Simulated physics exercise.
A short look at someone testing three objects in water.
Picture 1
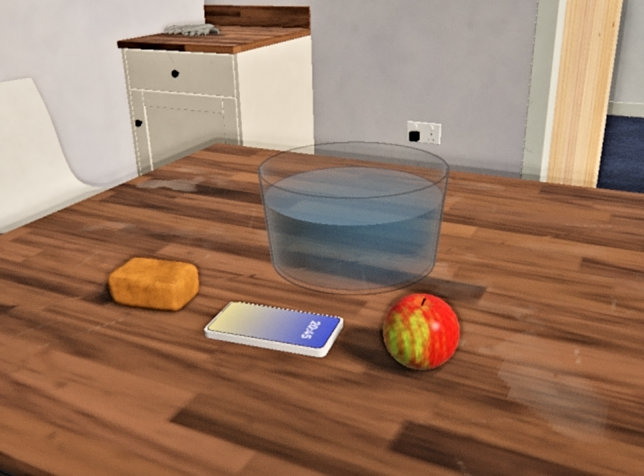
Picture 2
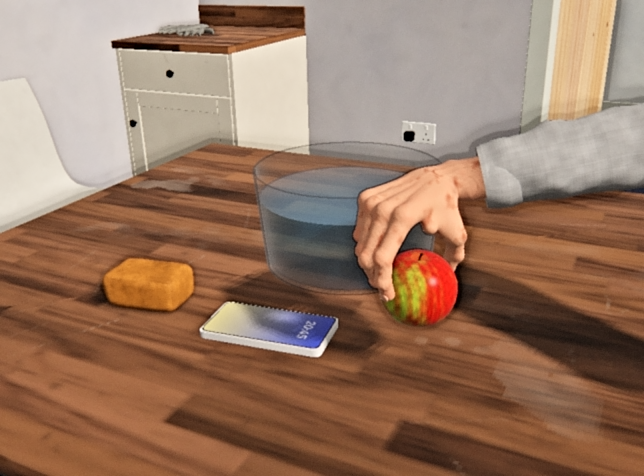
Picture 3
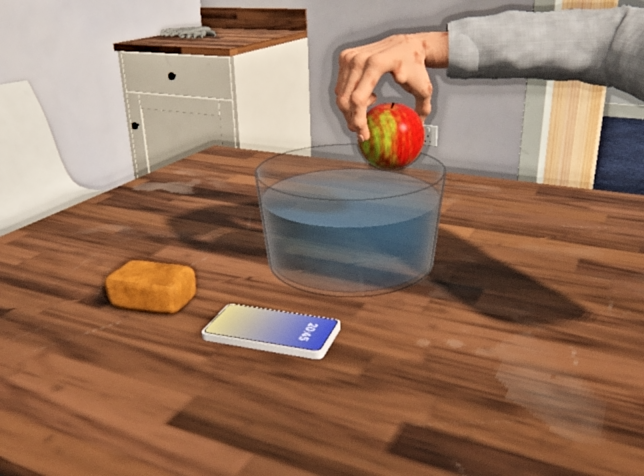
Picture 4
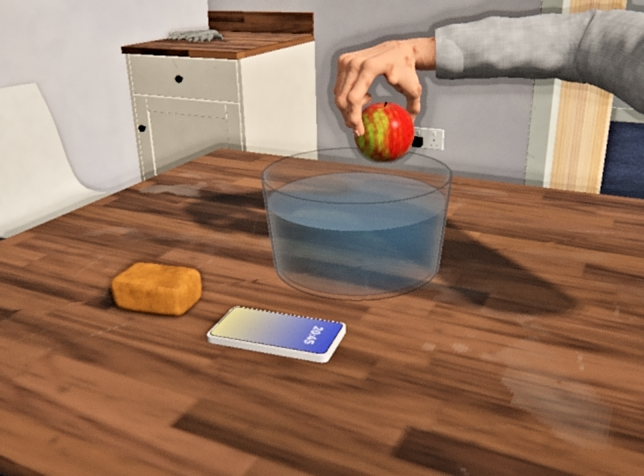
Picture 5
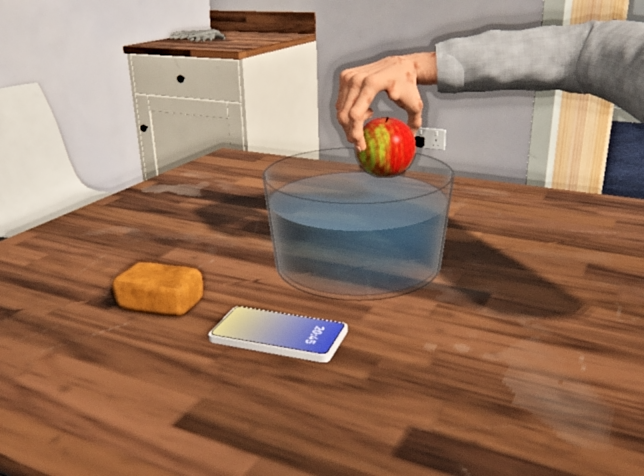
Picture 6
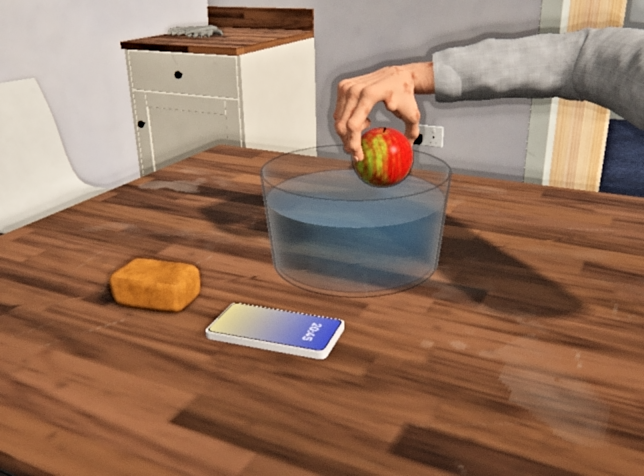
A hand picked up the red and yellow apple from the right of the phone and bread roll, carried it over the big bowl of water, and lowered it to just above the surface.
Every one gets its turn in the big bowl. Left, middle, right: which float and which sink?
Left floats; middle sinks; right floats.
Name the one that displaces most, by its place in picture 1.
That is the right one.
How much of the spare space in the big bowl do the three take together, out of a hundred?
I make it 22 per cent.
Shortly, the apple bobs at the top.
Then, the phone ends at the bottom.
At the finish, the bread roll bobs at the top; afloat, bread roll and apple.
